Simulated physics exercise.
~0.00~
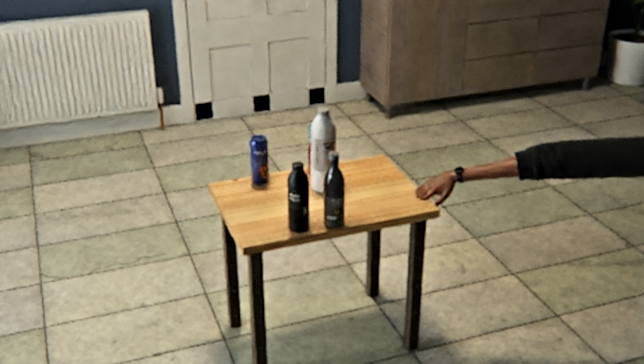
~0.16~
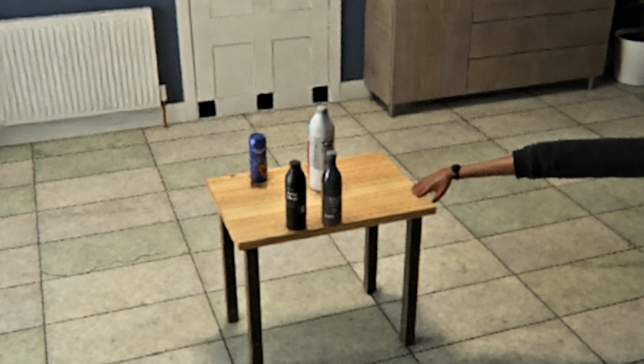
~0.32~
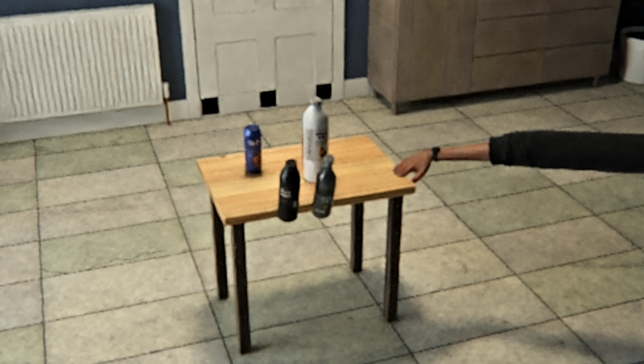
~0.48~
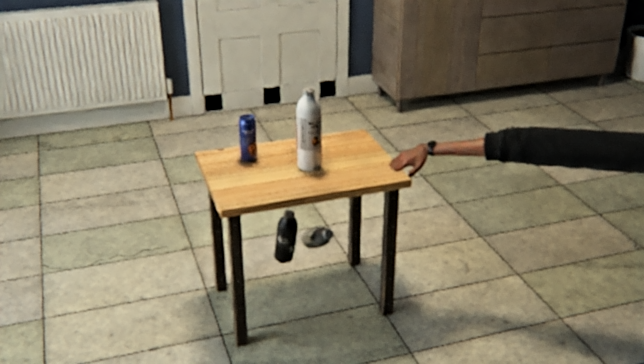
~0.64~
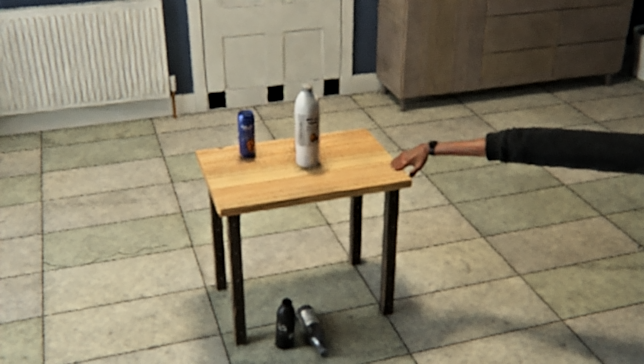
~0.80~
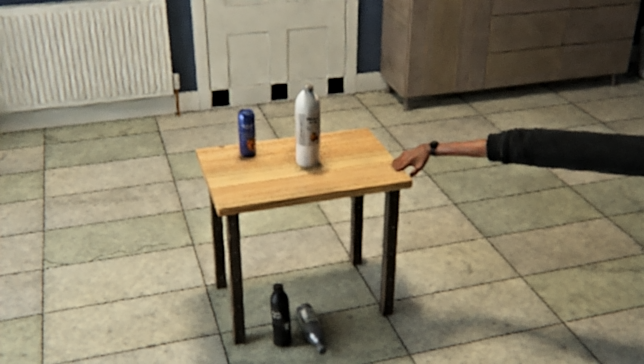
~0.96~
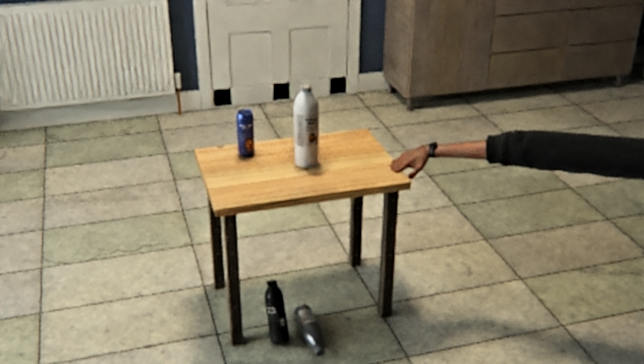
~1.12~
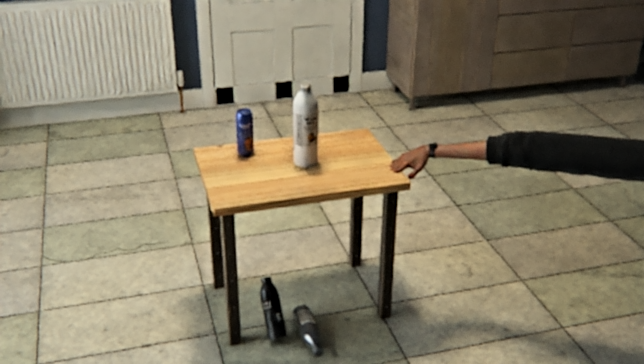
A hand drags the wooden table back, and two dark bottles fall onto the floor.
